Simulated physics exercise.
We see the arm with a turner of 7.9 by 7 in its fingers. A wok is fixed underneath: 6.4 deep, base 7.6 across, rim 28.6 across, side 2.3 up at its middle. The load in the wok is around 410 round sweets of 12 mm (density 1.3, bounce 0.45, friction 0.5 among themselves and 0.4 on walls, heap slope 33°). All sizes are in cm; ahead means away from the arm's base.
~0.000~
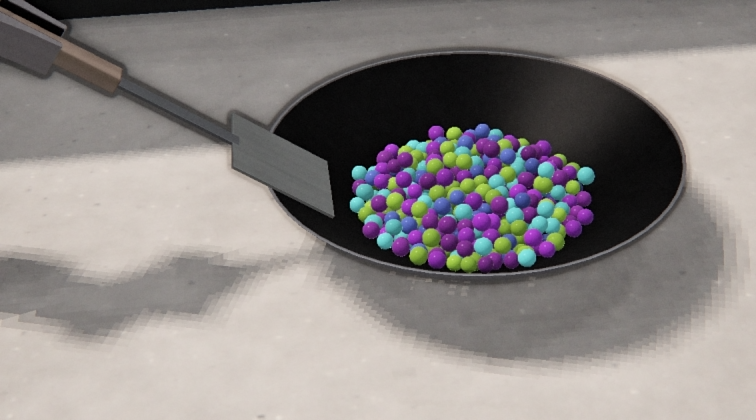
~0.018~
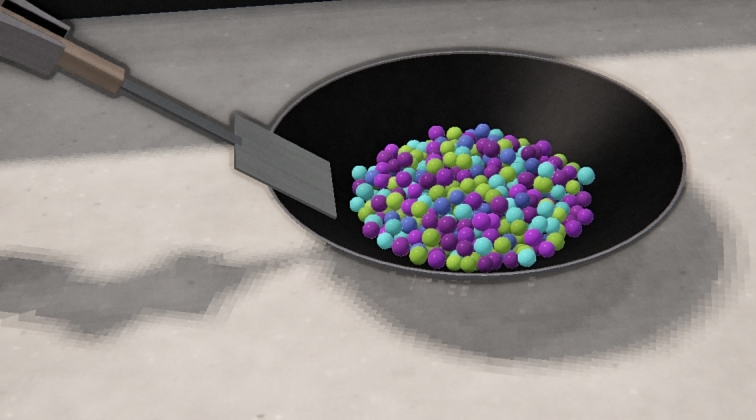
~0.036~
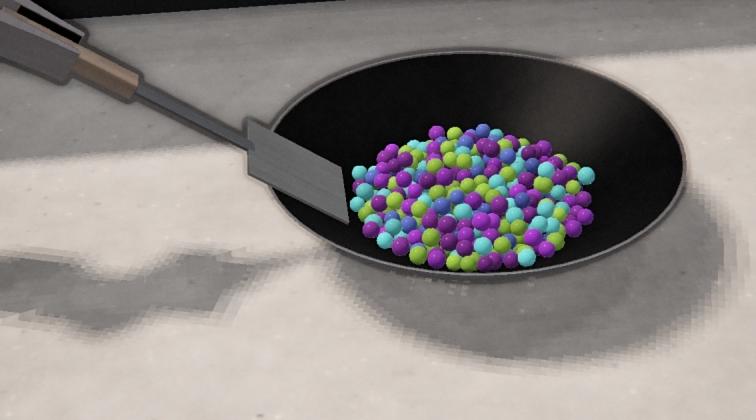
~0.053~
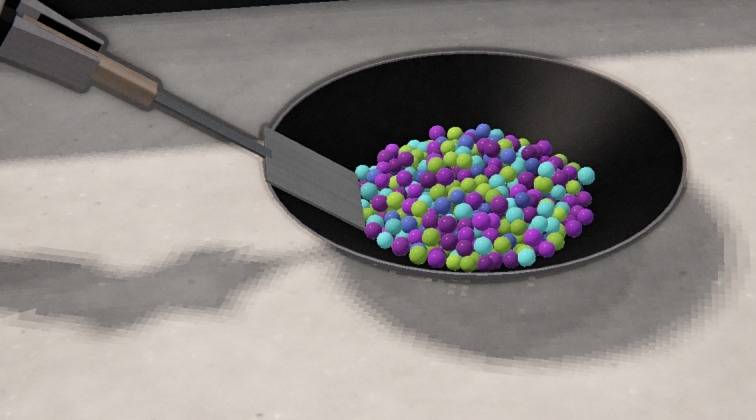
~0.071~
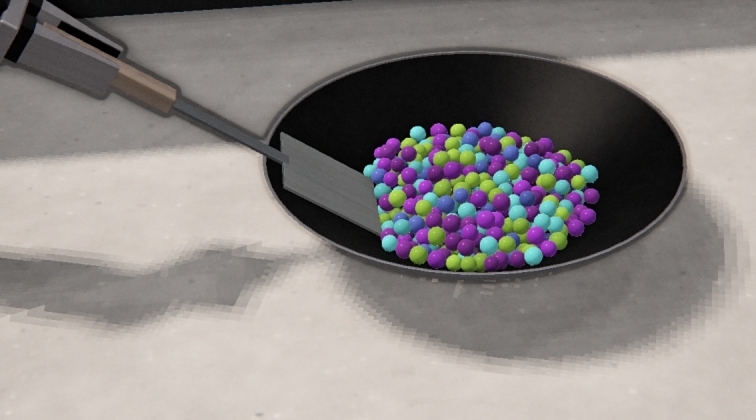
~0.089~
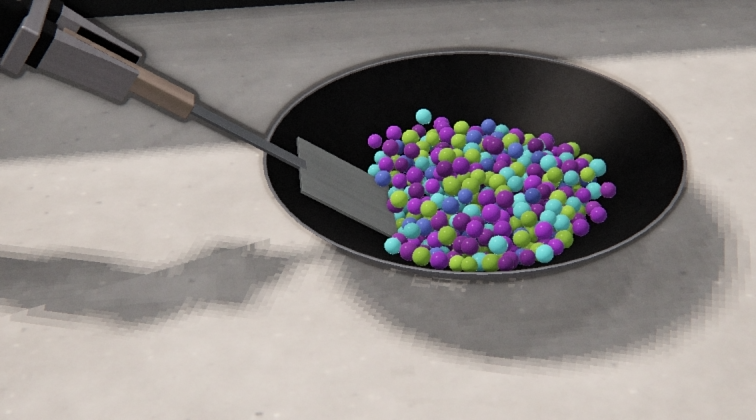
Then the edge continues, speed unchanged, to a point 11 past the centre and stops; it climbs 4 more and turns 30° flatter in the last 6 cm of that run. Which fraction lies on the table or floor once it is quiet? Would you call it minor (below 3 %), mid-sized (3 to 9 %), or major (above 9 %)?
I would call it major.
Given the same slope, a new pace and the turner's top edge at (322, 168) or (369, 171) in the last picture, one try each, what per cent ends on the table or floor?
Estimates: Near 35 %, near 50 %.
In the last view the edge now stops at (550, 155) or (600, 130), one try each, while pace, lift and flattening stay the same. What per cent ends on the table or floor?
Around 0 per cent for the first try and 10 per cent for the second.
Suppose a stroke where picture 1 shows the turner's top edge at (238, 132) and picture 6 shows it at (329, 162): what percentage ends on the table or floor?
40 per cent.
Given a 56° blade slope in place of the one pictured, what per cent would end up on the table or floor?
About 30 per cent.
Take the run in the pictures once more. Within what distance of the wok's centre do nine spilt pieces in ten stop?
I'd put it at about 35 centimetres.
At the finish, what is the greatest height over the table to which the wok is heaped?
About 6.5 centimetres.
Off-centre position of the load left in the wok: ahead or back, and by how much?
Forward offset: Roughly 3.5 cm.
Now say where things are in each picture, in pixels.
The first picture shows the turner top edge at (232, 139), sloping 36°; upper third of the load around (471, 180), from x 355 to 585, top at y 130; 411 in the wok.
The second picture shows the turner top edge at (235, 140), sloping 36°; upper third of the load around (471, 180), from x 355 to 585, top at y 130.
The third picture shows the turner top edge at (248, 146), sloping 36°; upper third of the load around (471, 180), from x 355 to 585, top at y 130.
The fourth picture shows the turner top edge at (265, 153), sloping 36°; upper third of the load around (472, 180), from x 365 to 585, top at y 130.
The fifth picture shows the turner top edge at (282, 159), sloping 36°; upper third of the load around (479, 176), from x 370 to 590, top at y 130.
The sixth picture shows the turner top edge at (299, 164), sloping 36°; upper third of the load around (490, 177), from x 375 to 610, top at y 115; 411 in the wok.
After 0.19 s, sloping 36°, highest piece 6 above the table; 411 in the wok.
After 0.28 s, sloping 28°, highest piece 8 above the table; 411 in the wok.
After 0.53 s, sloping 6°, highest piece 8 above the table; 311 in the wok, 55 on the table or floor, 45 on the blade or in flight.
After 1.58 s, sloping 6°, highest piece 7 above the table; 310 in the wok, 101 on the table or floor.
In the end, 310 in the wok, 101 on the table or floor. That is 25 % on the table or floor.
